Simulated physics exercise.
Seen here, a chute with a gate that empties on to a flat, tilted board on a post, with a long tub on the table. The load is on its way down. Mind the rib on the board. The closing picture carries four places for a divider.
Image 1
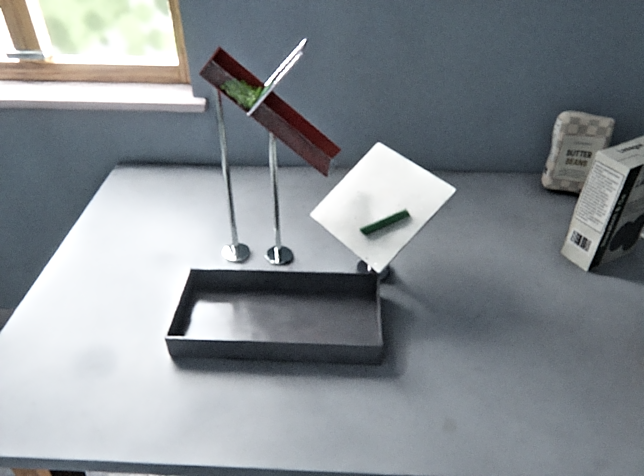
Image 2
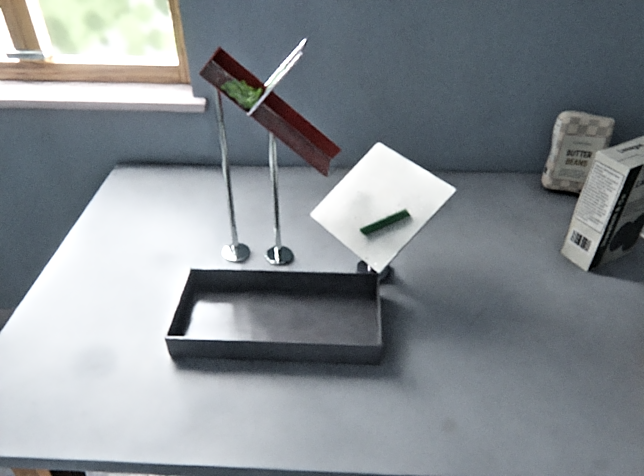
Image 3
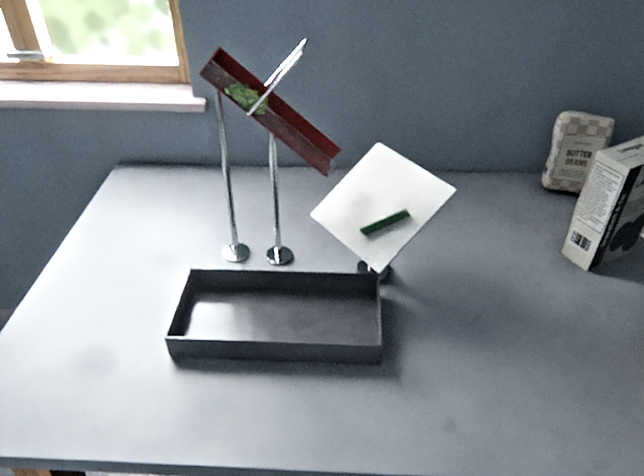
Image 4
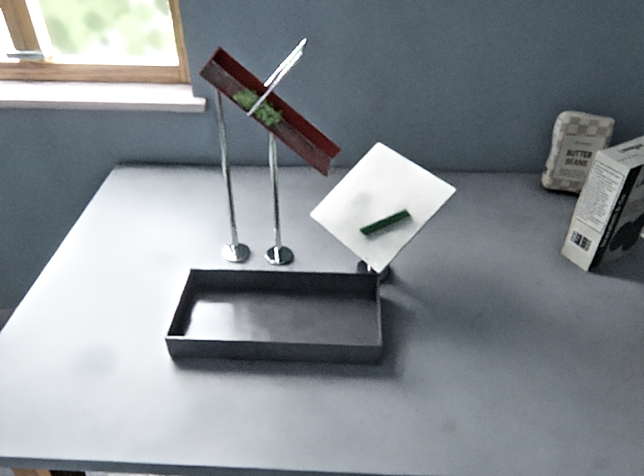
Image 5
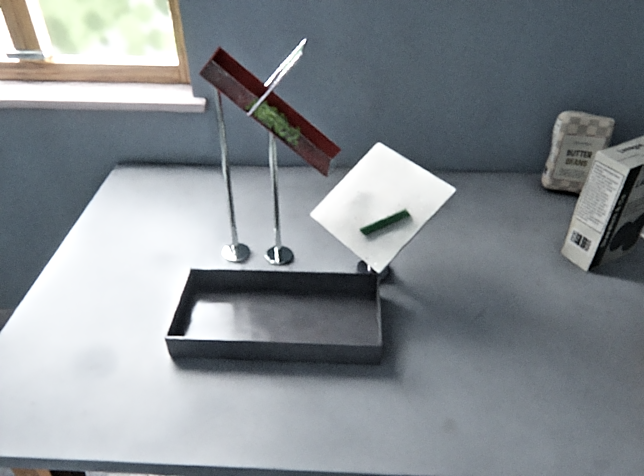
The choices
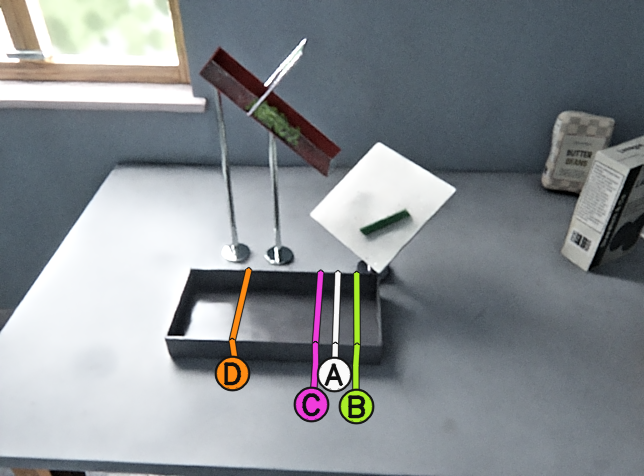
A small heap of green dried peas slides a short way down a sloping dark red chute, passing under its raised pale gate and moving down to the right. The chute stands on two metal posts above a grey table, near a white tilted board with a dark green rib and an empty dark tub. Seen from slightly above, with a window at left and packages at right, all else stays still, camera included.
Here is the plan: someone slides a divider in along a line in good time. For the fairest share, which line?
C is best.
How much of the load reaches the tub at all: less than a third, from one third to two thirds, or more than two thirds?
It is more than two thirds.
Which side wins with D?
The right side.
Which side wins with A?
More lands on the left.
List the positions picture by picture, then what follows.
The first picture shows load behind the gate at (246, 91), dried peas; lip of the chute at (328, 169), sloping fairly steeply.
The second picture shows middle of the board at (379, 203), tilted fairly steeply; middle of its low edge at (342, 242); of its high edge at (415, 164).
The third picture shows front corners of the tub at (165, 337) and (382, 345), empty; front of the load at (266, 104).
The fourth picture shows middle of the load at (263, 106); its front at (277, 126), about a quarter of the way to the lip; rib from (406, 209) to (359, 229).
The fifth picture shows middle of the load at (273, 115); its front at (295, 143), about half of the way to the lip.
On the marked copy, line A crosses the front rim at (335, 343); line B crosses the front rim at (357, 344); line C crosses the front rim at (315, 343); line D crosses the front rim at (232, 340).
If A is chosen, of what is caught, nearly all on the left of the divider, a stray few on the right.
If B is chosen, of what is caught, all on the left of the divider, none on the right.
If C is chosen, of what is caught, about half on the left of the divider, about half on the right.
If D is chosen, of what is caught, none on the left of the divider, all on the right.
